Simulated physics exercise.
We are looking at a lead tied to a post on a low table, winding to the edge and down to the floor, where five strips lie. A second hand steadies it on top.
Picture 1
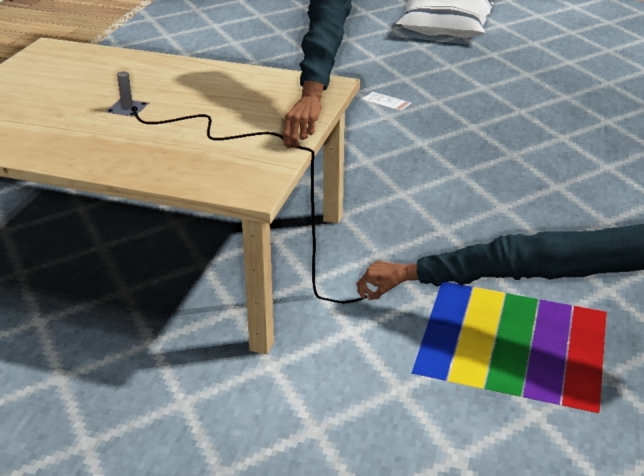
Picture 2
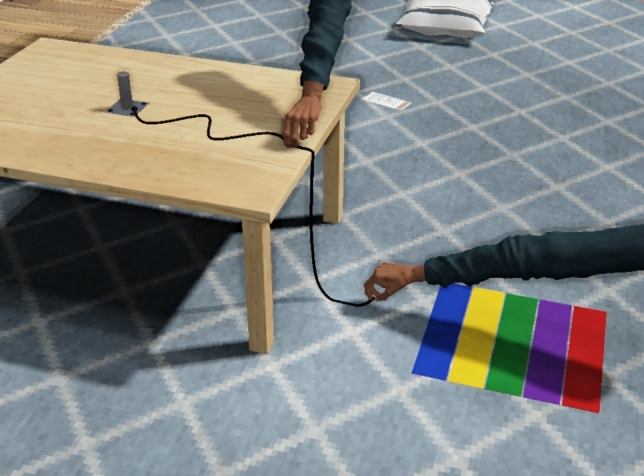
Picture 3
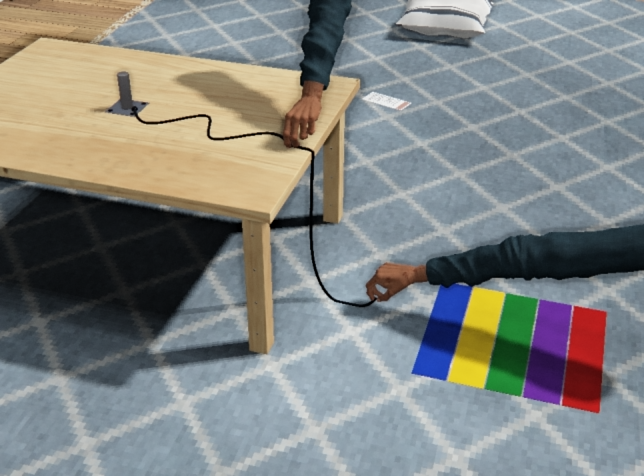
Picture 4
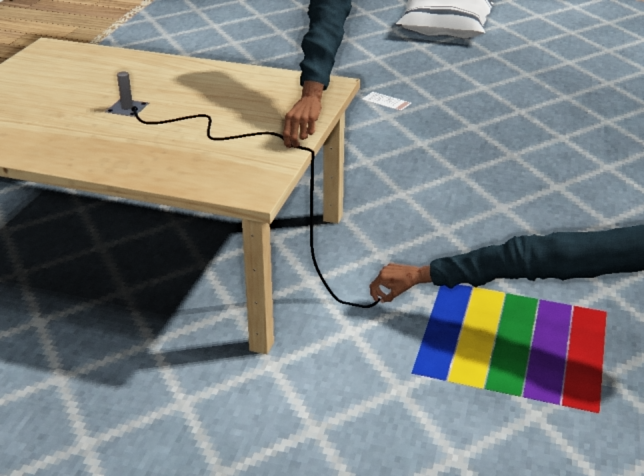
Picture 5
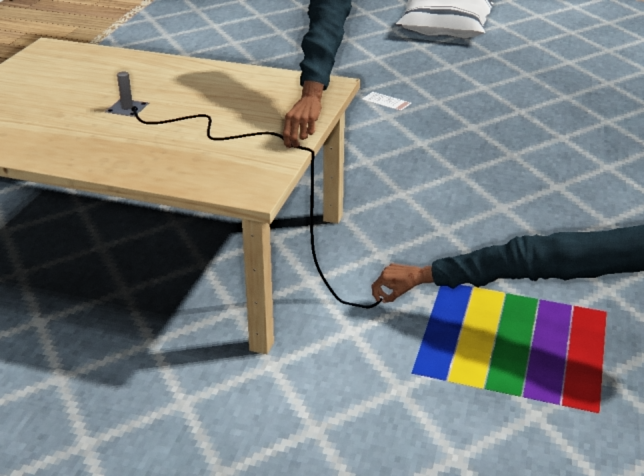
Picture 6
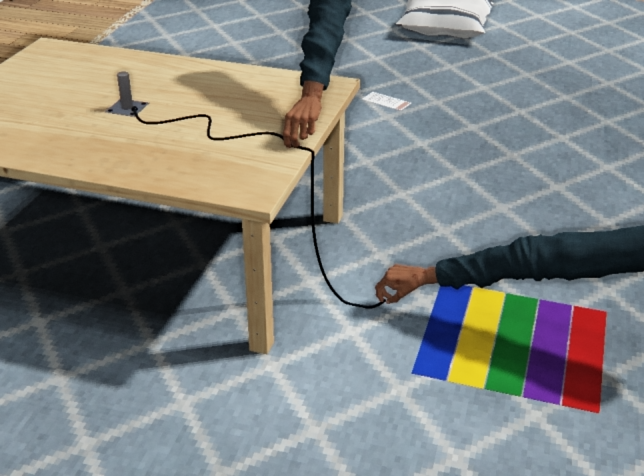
On a low wooden table, one hand rested on a dark cord tied to a post, while another hand near the floor drew its end slightly right, toward strips with blue nearest.
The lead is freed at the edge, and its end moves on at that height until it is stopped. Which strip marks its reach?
The end stops over the purple strip.
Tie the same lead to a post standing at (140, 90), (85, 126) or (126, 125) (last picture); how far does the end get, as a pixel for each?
In that order: (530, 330), (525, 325) and (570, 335).
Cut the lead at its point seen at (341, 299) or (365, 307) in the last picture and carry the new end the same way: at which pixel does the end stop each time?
In that order: (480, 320) and (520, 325).
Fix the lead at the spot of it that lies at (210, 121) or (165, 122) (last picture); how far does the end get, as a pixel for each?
In that order: (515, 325) and (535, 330).
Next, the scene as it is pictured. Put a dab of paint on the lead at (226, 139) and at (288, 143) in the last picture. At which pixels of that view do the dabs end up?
At (278, 140), then (341, 173).
Soon after, end near (493, 321); over yellow.
Then, end near (528, 328); over green.
At full stretch, end near (550, 332); over purple. It gets as far as the purple strip.
